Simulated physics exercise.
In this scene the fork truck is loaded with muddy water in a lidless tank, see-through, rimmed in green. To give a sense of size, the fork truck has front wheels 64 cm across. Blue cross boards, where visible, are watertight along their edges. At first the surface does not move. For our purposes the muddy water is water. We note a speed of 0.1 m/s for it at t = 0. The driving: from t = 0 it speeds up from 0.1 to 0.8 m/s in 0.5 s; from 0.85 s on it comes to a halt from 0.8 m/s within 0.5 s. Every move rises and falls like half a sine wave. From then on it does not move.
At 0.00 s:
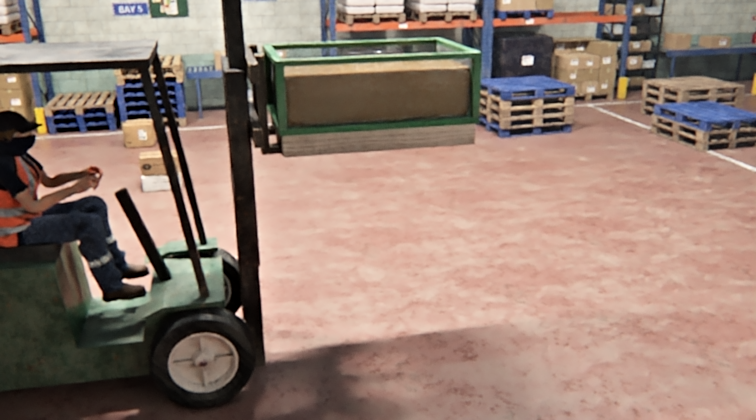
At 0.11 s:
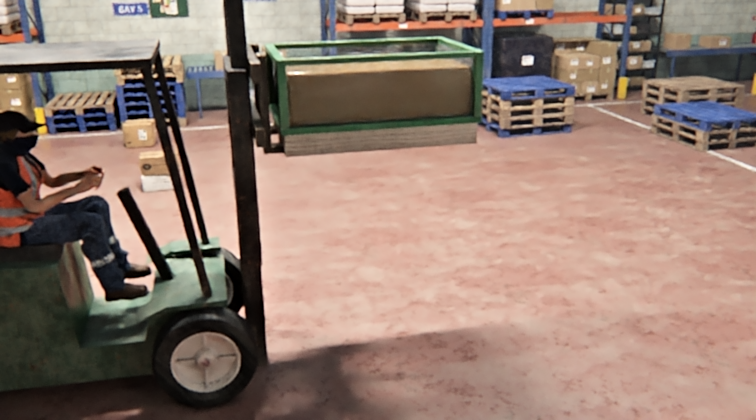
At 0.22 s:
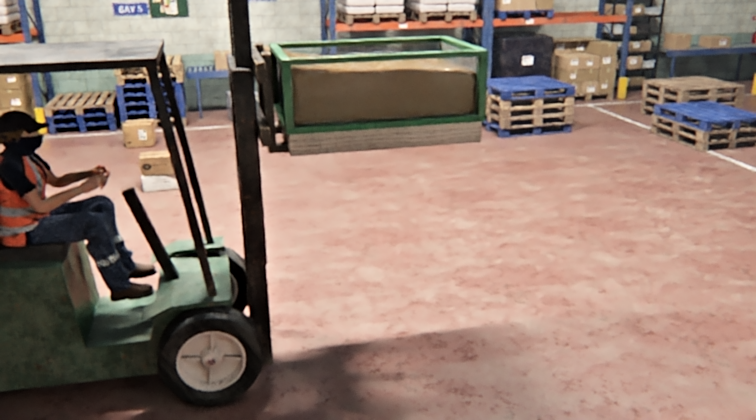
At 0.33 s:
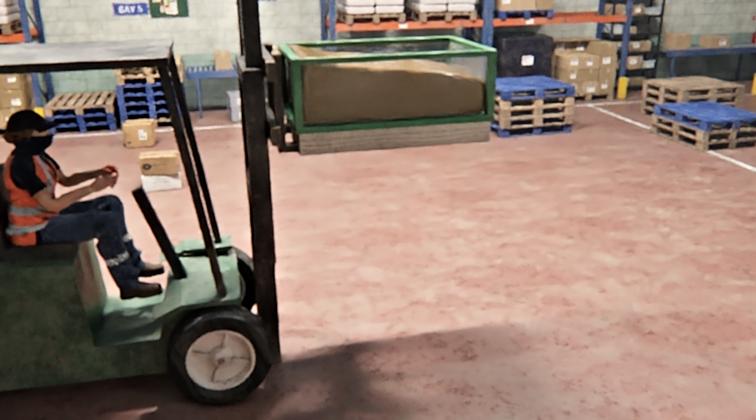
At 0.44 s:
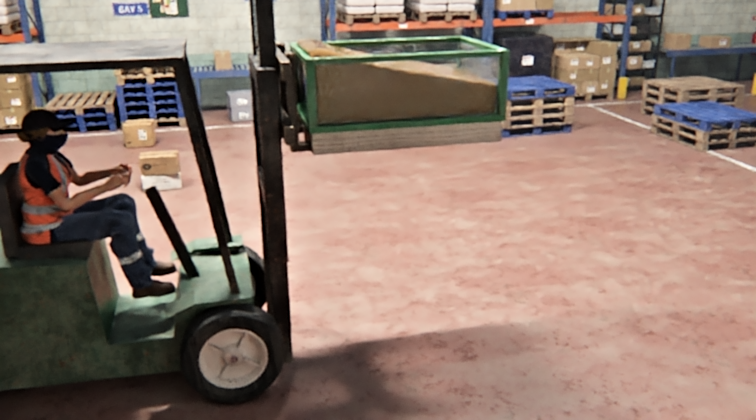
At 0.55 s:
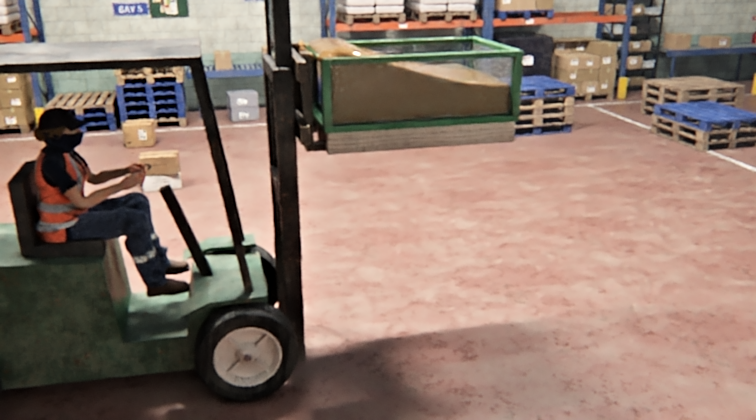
A green forklift, its driver in an orange vest and dark cap with hands held forward, rolls slowly to the right across a warehouse's reddish floor, seen from the side by a still camera. It carries a raised, open, see-through tank rimmed in green, holding muddy brown water, before blue pallets, boxes and racks. The level surface then slopes, climbing at the left and dropping at the right.
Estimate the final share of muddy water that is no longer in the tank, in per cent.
I would say roughly 19 per cent is gone from the tank.
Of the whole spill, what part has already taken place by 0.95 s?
Roughly 10 per cent by then.
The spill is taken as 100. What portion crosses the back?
About 30 per cent.
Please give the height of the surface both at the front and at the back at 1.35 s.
Measured: Front = 56 cm, back = 14 cm.
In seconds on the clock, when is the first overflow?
0.8 s.
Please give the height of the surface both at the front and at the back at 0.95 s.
Front 30 cm, back 32 cm.
By 0.95 s the surface is 29 cm up at the front and 32 cm at the back; 1 per cent is out, over the back.
By 1.35 s the surface is 57 cm up at the front and 13 cm at the back; 1 per cent is out, over the back, a little elsewhere.
By 1.85 s the surface is 29 cm up at the front and 28 cm at the back; 12 per cent is out, over the front, a little elsewhere.
By 4.34 s 19 per cent is out, mostly over the front, some over the back, 46 of 250 litres.
